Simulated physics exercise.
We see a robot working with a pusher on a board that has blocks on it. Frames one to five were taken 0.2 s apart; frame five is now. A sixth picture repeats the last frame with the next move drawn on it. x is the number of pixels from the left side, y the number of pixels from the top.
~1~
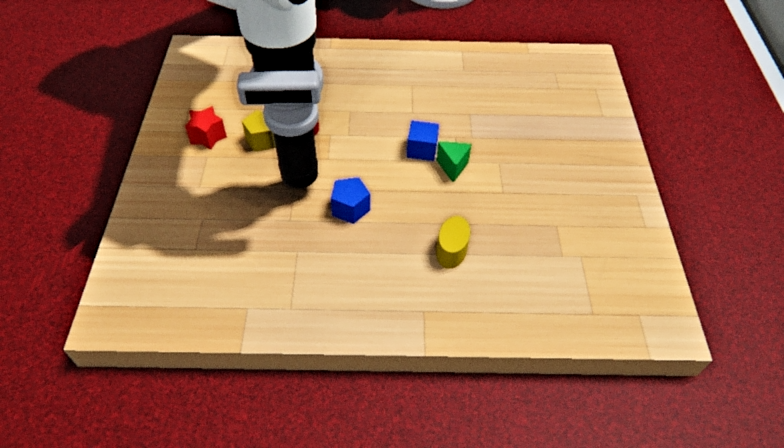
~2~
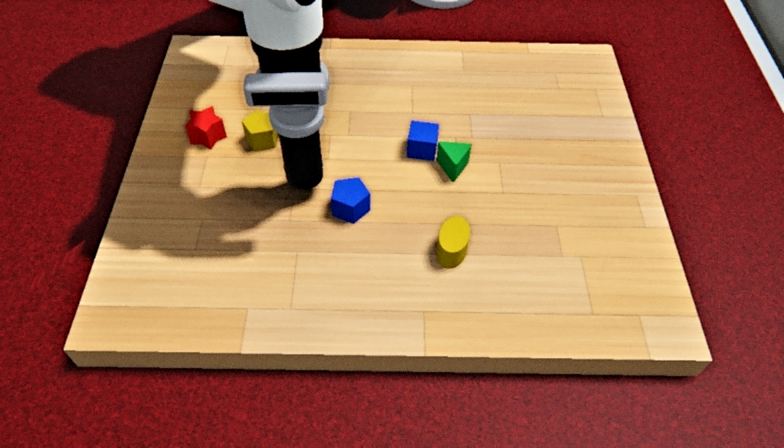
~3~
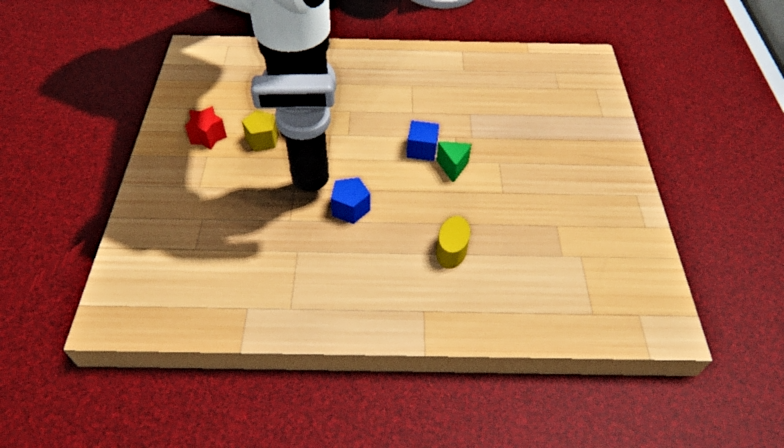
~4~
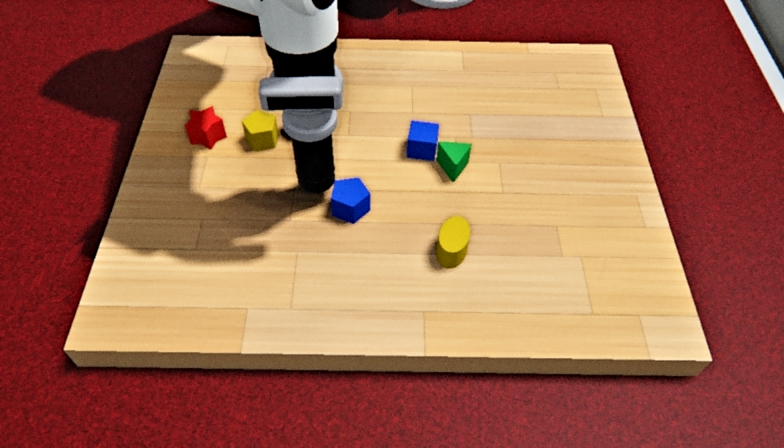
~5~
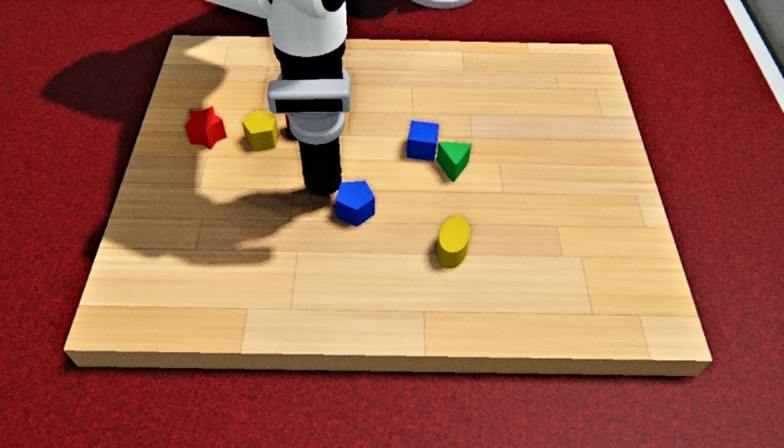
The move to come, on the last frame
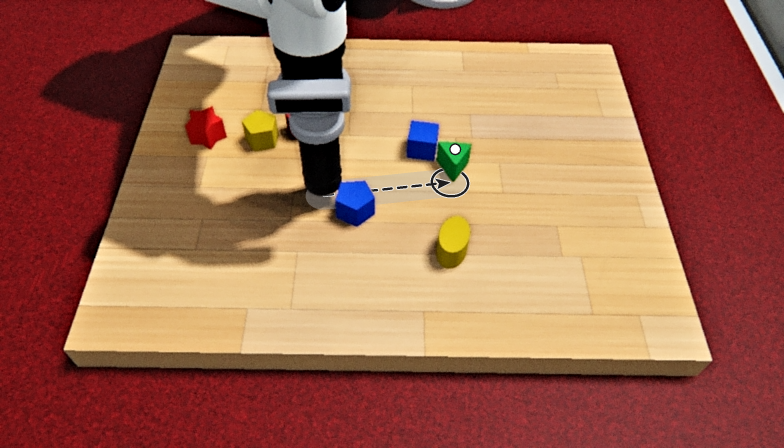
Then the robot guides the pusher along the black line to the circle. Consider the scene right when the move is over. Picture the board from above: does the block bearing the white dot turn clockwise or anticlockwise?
Rotation: Counter-clockwise.
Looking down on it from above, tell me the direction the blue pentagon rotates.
The blue pentagon rotates clockwise.
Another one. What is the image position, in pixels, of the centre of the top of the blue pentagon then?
It should be at (379, 200) by then.
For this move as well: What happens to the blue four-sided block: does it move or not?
The blue four-sided block keeps its place.
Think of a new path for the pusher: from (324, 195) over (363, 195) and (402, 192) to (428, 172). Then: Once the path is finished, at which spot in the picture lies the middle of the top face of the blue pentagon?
Expect it around (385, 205).
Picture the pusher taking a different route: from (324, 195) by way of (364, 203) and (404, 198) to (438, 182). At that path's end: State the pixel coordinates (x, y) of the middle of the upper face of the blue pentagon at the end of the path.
The middle of its upper face will lie at (394, 213).
The drawn path runs in a line from (324, 195) to (450, 182); the dot is on the green three-sided block.
The first path, step by step. One third of the way, pusher (367, 179); blue pentagon (379, 200), turned 70° clockwise.
Two thirds of the way, pusher (410, 174); blue pentagon (379, 200), turned 70° clockwise.
At the end, pusher (452, 170); blue pentagon (379, 200), turned 70° clockwise; blue four-sided block not moved; green three-sided block (464, 146), turned 35° anticlockwise.
